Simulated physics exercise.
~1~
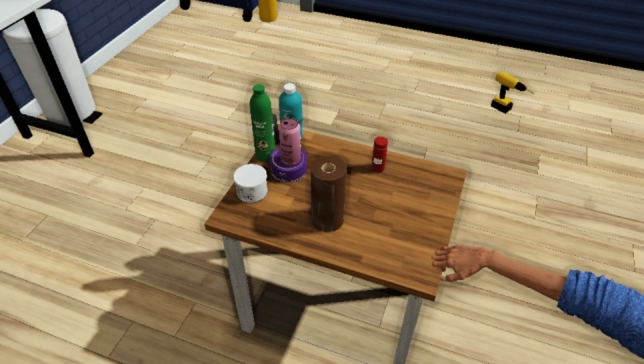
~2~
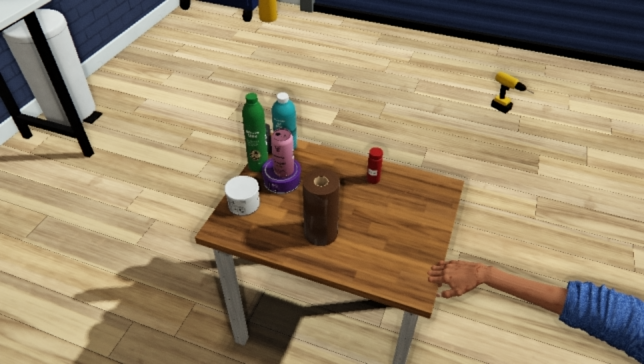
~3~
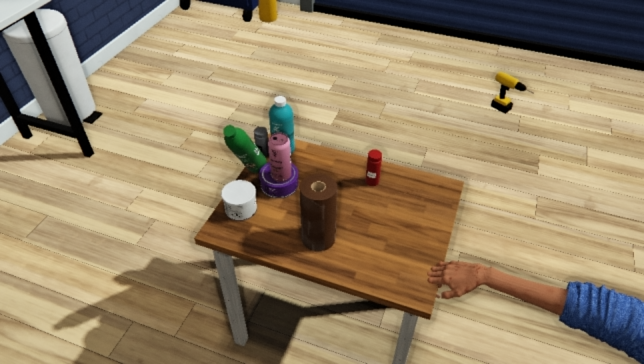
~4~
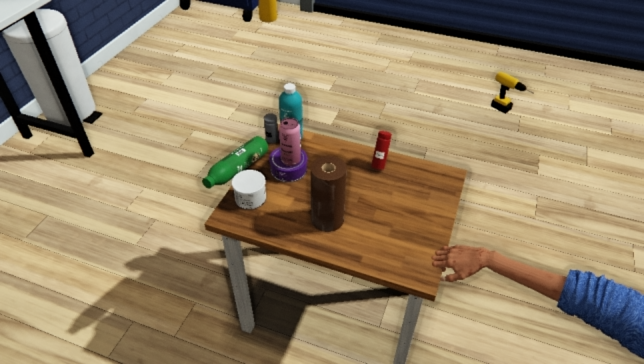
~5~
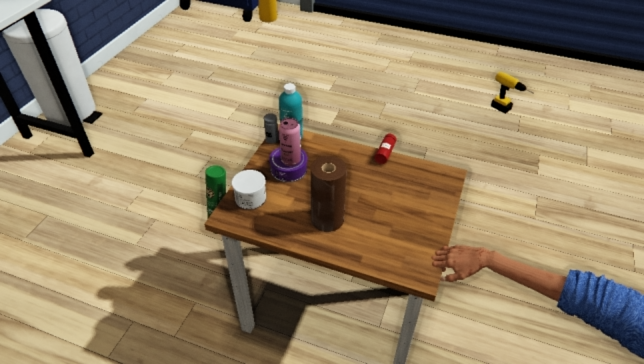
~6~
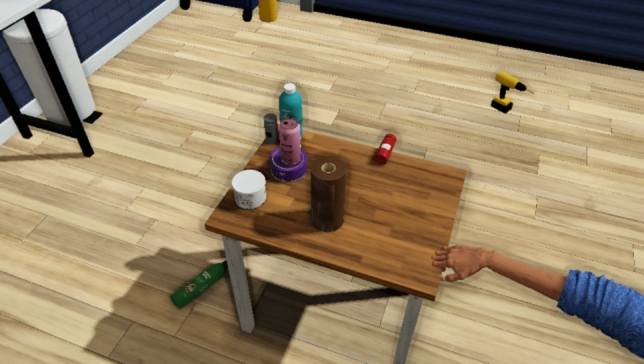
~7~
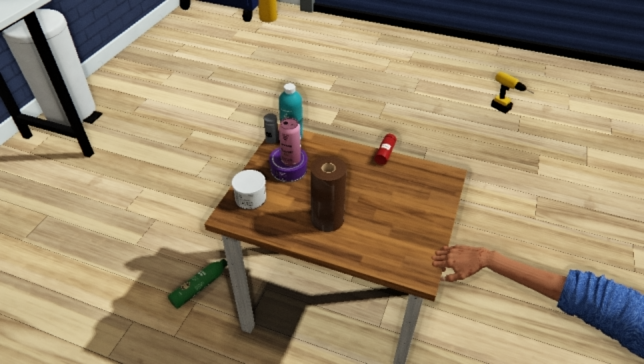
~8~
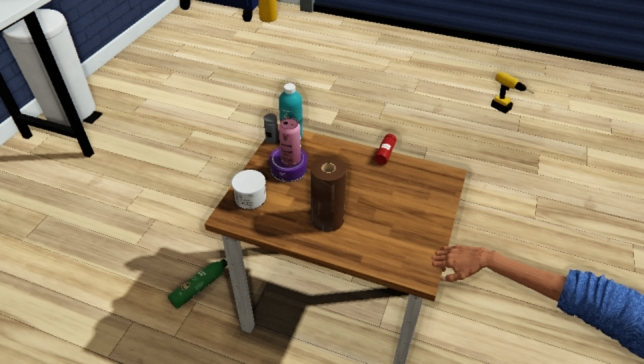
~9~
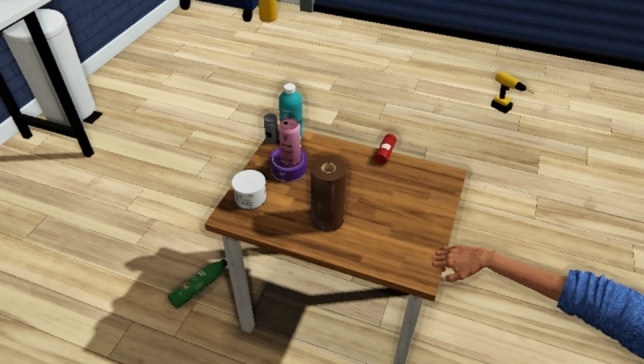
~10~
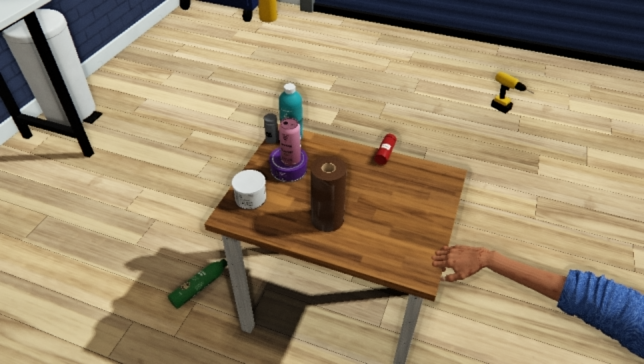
An arm rests beside a jerking table as a green bottle falls off and a red shaker tips.
